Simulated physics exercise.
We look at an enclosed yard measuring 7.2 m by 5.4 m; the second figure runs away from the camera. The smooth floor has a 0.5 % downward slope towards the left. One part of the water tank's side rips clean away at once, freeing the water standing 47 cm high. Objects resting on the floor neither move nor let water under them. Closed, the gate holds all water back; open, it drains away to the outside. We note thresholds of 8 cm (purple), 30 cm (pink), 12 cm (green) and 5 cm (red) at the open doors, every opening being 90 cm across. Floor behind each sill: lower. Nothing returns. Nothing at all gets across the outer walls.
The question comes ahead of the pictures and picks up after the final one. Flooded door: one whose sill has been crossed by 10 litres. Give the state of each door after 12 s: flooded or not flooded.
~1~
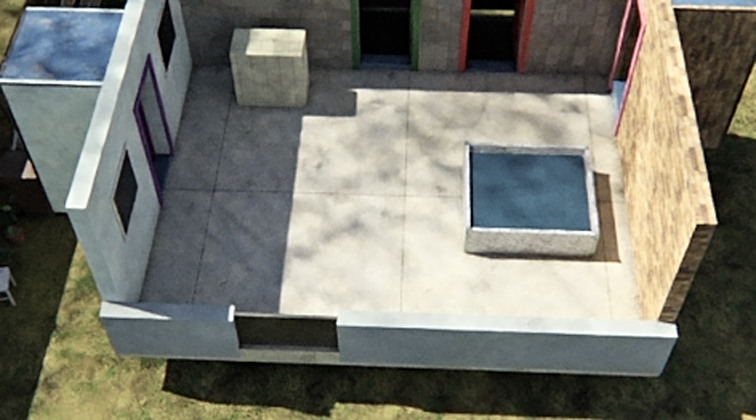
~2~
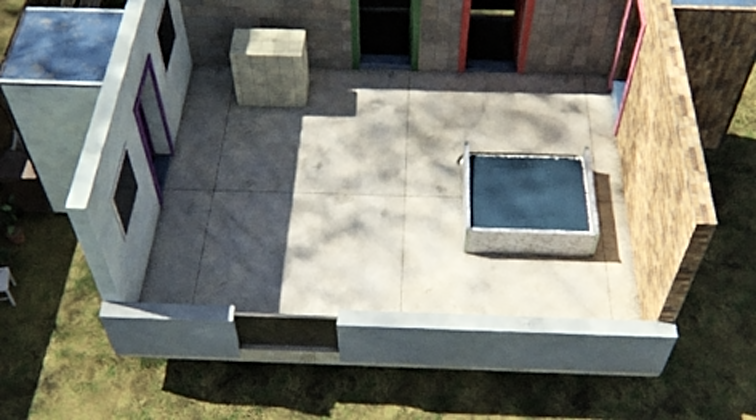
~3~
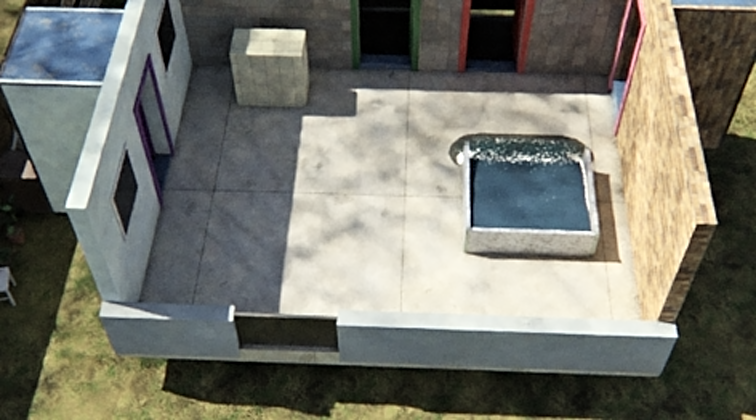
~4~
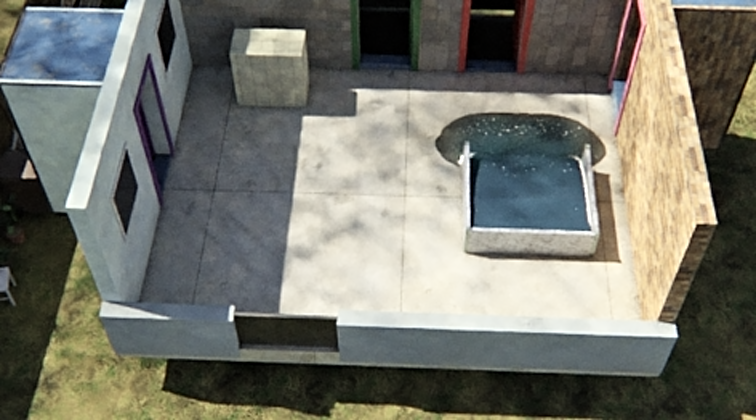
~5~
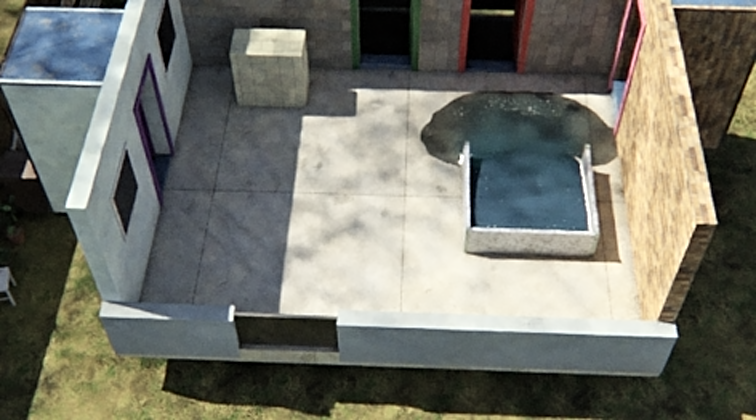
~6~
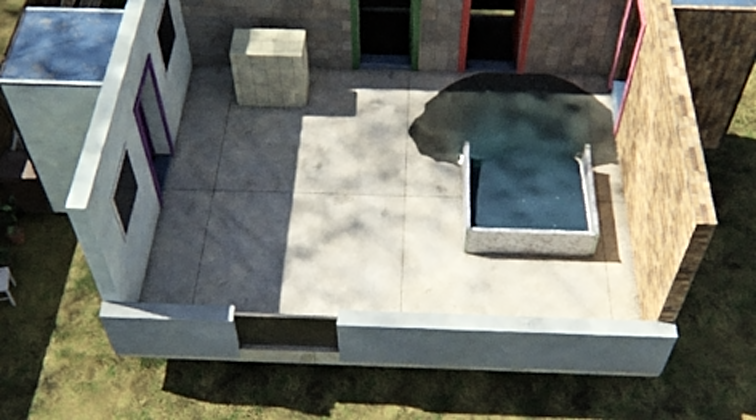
At the end, the purple door stops short of the limit; the pink door stops short of the limit; the green door stops short of the limit; the red door overruns the limit.
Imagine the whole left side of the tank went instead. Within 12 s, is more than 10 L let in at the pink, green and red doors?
Then: Pink short of it, green short of it, red short of it.
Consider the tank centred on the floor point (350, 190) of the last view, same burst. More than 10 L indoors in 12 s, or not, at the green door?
Lab note: Green door limit exceeded.
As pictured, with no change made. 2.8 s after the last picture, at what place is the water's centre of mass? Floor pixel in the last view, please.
(494, 132).
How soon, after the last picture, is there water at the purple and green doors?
Arrival: Purple 4.5 s, green 0.8 s.
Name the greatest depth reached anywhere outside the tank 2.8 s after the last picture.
Depth max: Approx. 15 cm.
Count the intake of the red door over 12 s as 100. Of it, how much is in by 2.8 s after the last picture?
By that time, around 85 per cent.
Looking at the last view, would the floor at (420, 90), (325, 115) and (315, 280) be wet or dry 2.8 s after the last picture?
First spot submerged, second submerged, third not yet wet.
Then, 0.7 s after the last picture water covers 20 % of the floor and is deepest (28 cm) near (525, 80); purple door not reached, pink door 10 cm at the sill, 0 L in, green door not reached, red door 16 cm at the sill, 50 L in.
Then, 1.5 s after the last picture water covers 20 % of the floor and is deepest (28 cm) near (557, 80); purple door not reached, pink door 19 cm at the sill, 0 L in, green door 11 cm at the sill, 0 L in, red door 22 cm at the sill, 151 L in.
Then, 2.8 s after the last picture water covers 30 % of the floor and is deepest (15 cm) near (462, 78); purple door not reached, pink door 12 cm at the sill, 0 L in, green door 8 cm at the sill, 0 L in, red door 14 cm at the sill, 248 L in.
Then, 6.3 s after the last picture water covers 65 % of the floor and is deepest (10 cm) near (192, 71); purple door 6 cm at the sill, 0 L in, pink door 4 cm at the sill, 0 L in, green door 4 cm at the sill, 0 L in, red door 5 cm at the sill, 292 L in.
Then, 11.3 s after the last picture water covers 85 % of the floor and is deepest (7 cm) near (133, 330); purple door 4 cm at the sill, 0 L in, pink door 2 cm at the sill, 0 L in, green door 4 cm at the sill, 0 L in, red door 4 cm at the sill, 292 L in.
